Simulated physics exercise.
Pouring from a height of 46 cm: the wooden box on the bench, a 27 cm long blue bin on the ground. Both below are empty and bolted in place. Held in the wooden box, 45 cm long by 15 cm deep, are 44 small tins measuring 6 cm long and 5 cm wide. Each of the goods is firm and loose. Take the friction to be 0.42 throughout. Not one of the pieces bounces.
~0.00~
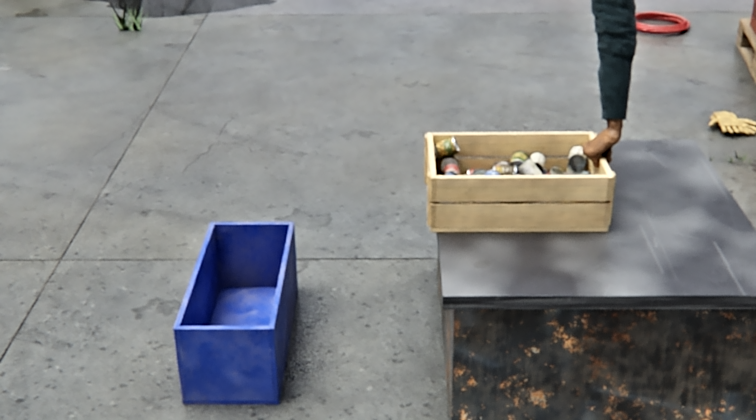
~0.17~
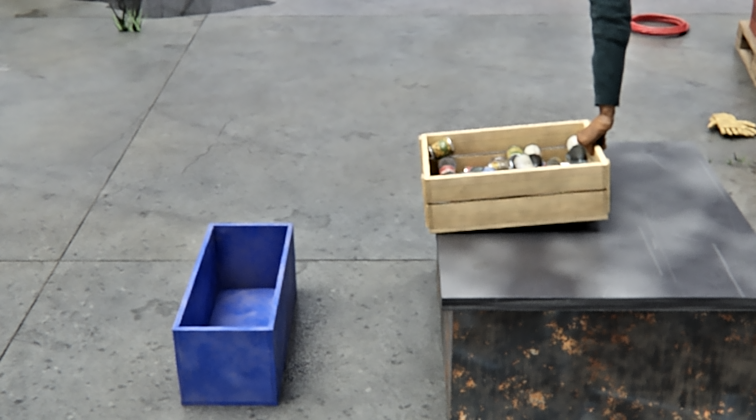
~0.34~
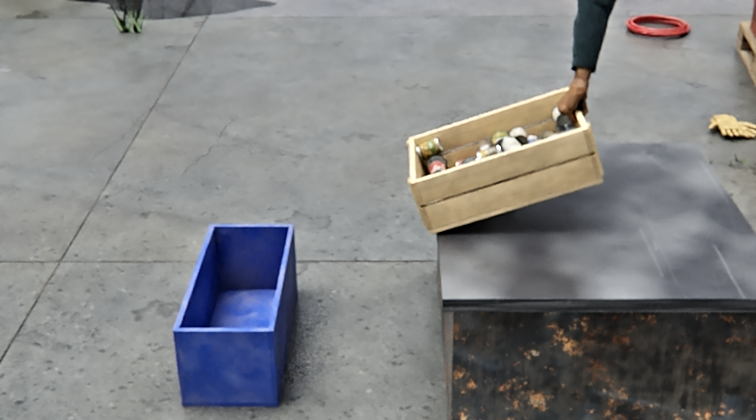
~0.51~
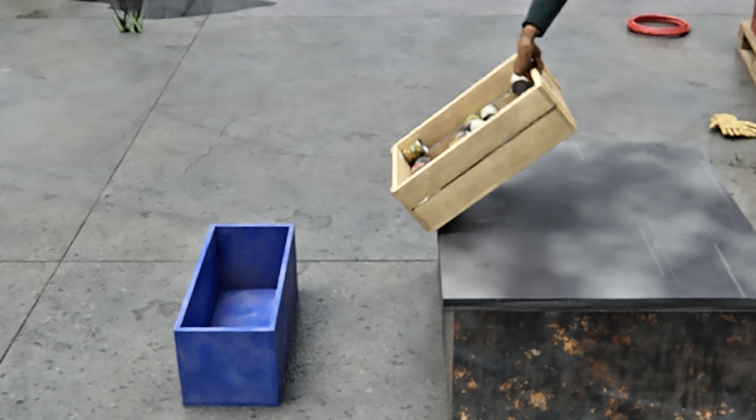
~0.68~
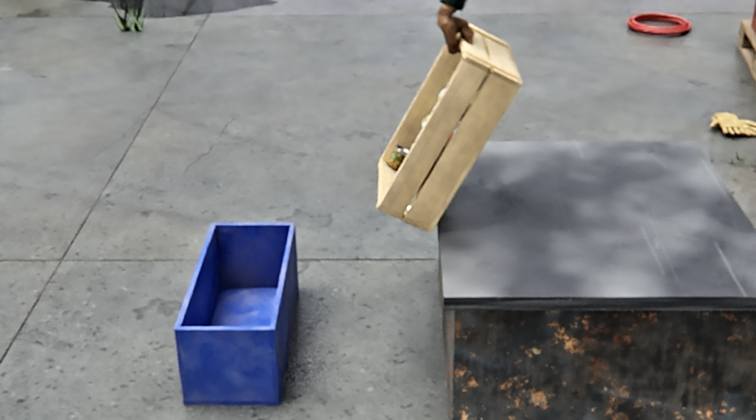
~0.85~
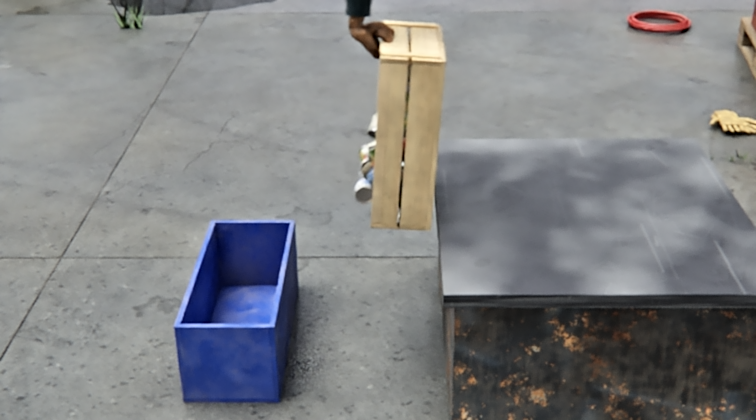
On a paved yard, a hand lifted the right end of a wooden box of small tins on a dark bench, tilting it leftward until it stood nearly upright and tins began coming out.
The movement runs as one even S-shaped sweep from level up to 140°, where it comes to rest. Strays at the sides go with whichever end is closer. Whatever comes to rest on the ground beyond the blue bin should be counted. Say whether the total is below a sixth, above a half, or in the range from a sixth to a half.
Expect fewer than one piece in six.
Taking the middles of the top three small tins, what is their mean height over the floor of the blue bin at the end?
Around 3 centimetres.
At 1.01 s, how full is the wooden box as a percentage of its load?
70 %.
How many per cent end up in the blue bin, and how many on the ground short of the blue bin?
I'd put it at about 10 percent, then about 90 percent.
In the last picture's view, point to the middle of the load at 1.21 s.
The middle of the load sits near (323, 269).
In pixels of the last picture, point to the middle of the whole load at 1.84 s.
Around (328, 340).
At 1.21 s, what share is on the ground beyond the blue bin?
Roughly 0 percent.
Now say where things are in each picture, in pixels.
In the first picture (each is followed by its nearest rim corner in this view), wooden box, (608, 176); blue bin, (269, 327); 0° from level; none out.
The second picture shows wooden box, (602, 163); 5° from level.
The third picture shows wooden box, (582, 129); 19° from level.
The fourth picture shows wooden box, (536, 86); 39° from level.
The fifth picture shows wooden box, (463, 59); 62° from level.
The sixth picture shows wooden box, (380, 62); blue bin, (269, 325); 86° from level; 1 out, the lowest tin at (364, 191).
After 1.01 s, tilt 107°; 30 still in the wooden box and 14 in the air.
After 1.21 s, tilt 128°; 9 still in the wooden box, 2 in the blue bin, 12 on the ground short of the blue bin and 21 in the air.
After 1.48 s, tilt 140°; 4 in the blue bin, 35 on the ground short of the blue bin and 5 in the air.
When it is over (at 1.84 s), 4 in the blue bin and 40 on the ground short of the blue bin. Asked share, 0 of 44, 0 per cent.
